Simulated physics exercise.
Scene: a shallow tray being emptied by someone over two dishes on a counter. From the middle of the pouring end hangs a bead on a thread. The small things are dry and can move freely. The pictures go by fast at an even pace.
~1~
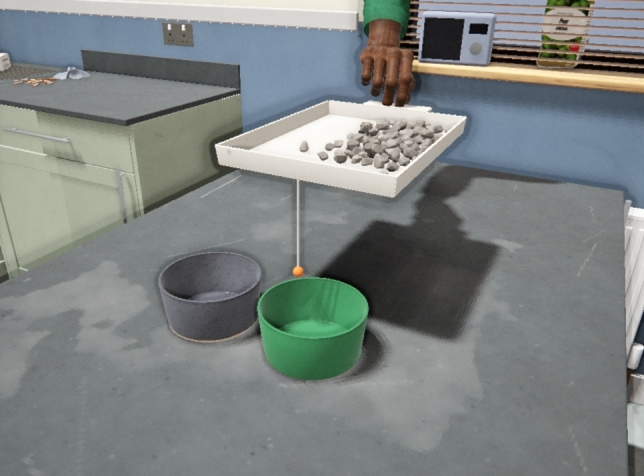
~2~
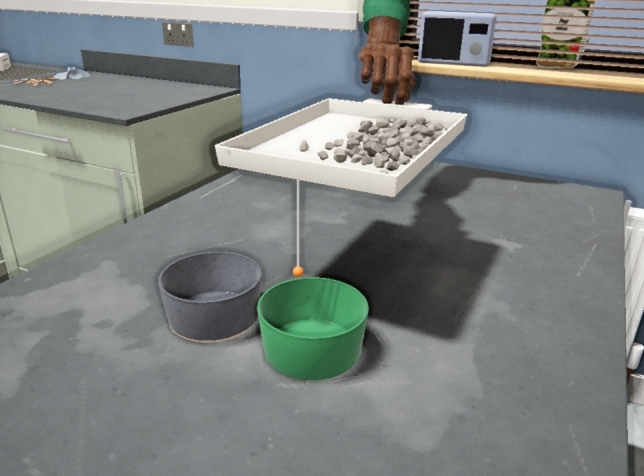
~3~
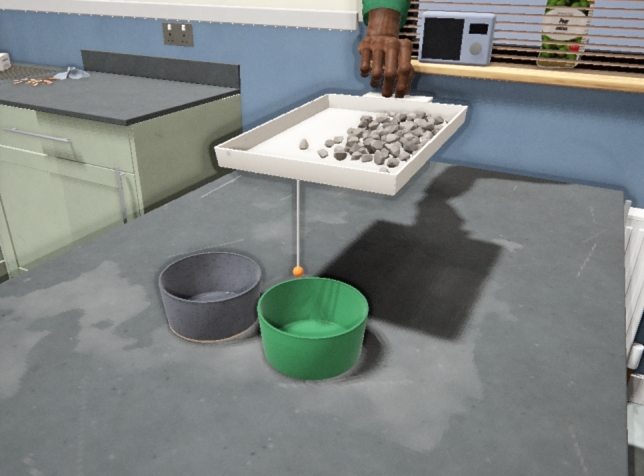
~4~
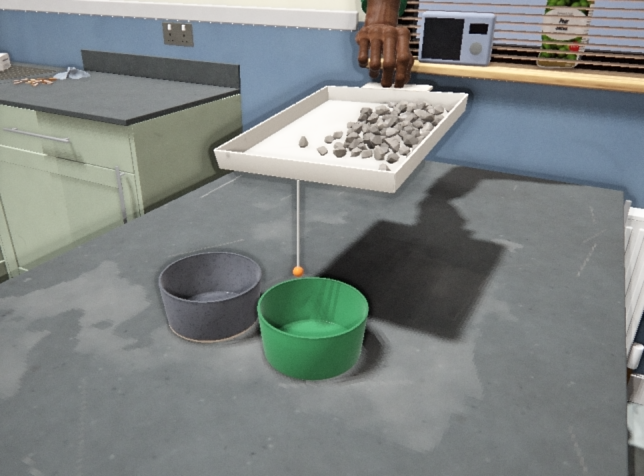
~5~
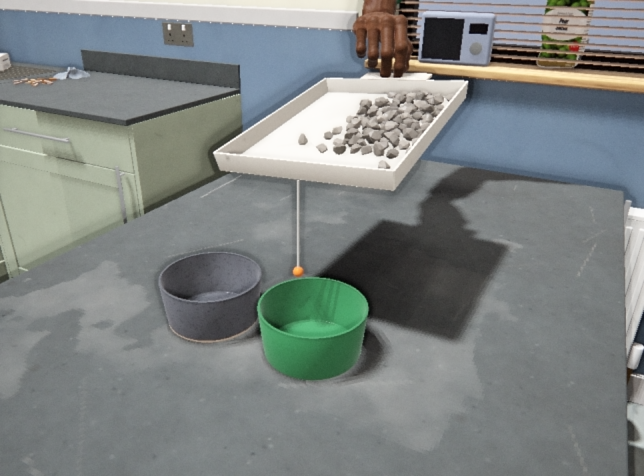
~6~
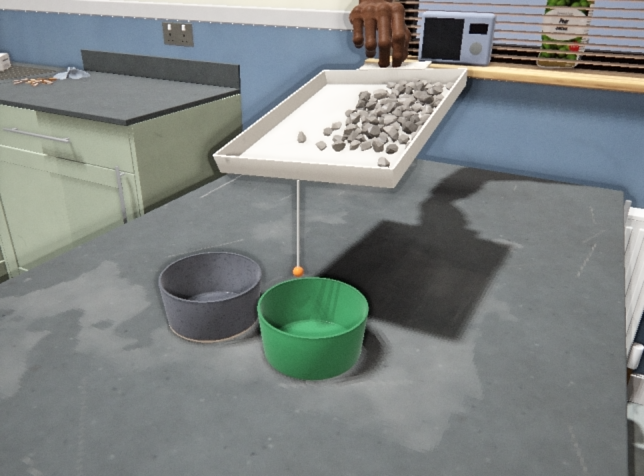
A dark hand slowly raised the far side of a shallow white tray of grey stones above two bowls, one grey and one green, while the orange bead hanging beneath it stayed still.
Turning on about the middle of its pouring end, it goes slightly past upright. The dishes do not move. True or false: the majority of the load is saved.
True.
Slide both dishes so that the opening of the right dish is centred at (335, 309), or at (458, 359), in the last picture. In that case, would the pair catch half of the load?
In the first position past half, in the second shy of half.
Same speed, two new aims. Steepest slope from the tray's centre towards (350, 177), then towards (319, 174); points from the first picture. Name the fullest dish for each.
The first place favours the right of the two, the second the right of the two.
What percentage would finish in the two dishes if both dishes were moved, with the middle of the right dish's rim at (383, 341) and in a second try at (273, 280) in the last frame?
Some 20 percent in the first case, 60 percent in the second.
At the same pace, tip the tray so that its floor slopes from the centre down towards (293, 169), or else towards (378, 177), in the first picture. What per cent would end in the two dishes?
So it's 80 percent with the first slope and 20 percent with the other.
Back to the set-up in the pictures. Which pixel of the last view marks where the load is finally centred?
Last view, resting centre - approx. (218, 310).
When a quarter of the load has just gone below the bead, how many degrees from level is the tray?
It has tipped about 90 degrees.
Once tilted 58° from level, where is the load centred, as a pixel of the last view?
Look about (263, 152) in the last picture.
Soon, tray tipped steeply; nearly all on the tray; a small part in the air.
A while on, tray tipped right over; about a third on the tray; a stray few in the right dish; about half in the left dish; a stray few outside both; about a quarter in the air.
Towards the end, tray tipped past a quarter turn; a small part in the right dish; most in the left dish; a small part outside both.
Finally, tray tipped past a quarter turn; a small part in the right dish; most in the left dish; a small part outside both.
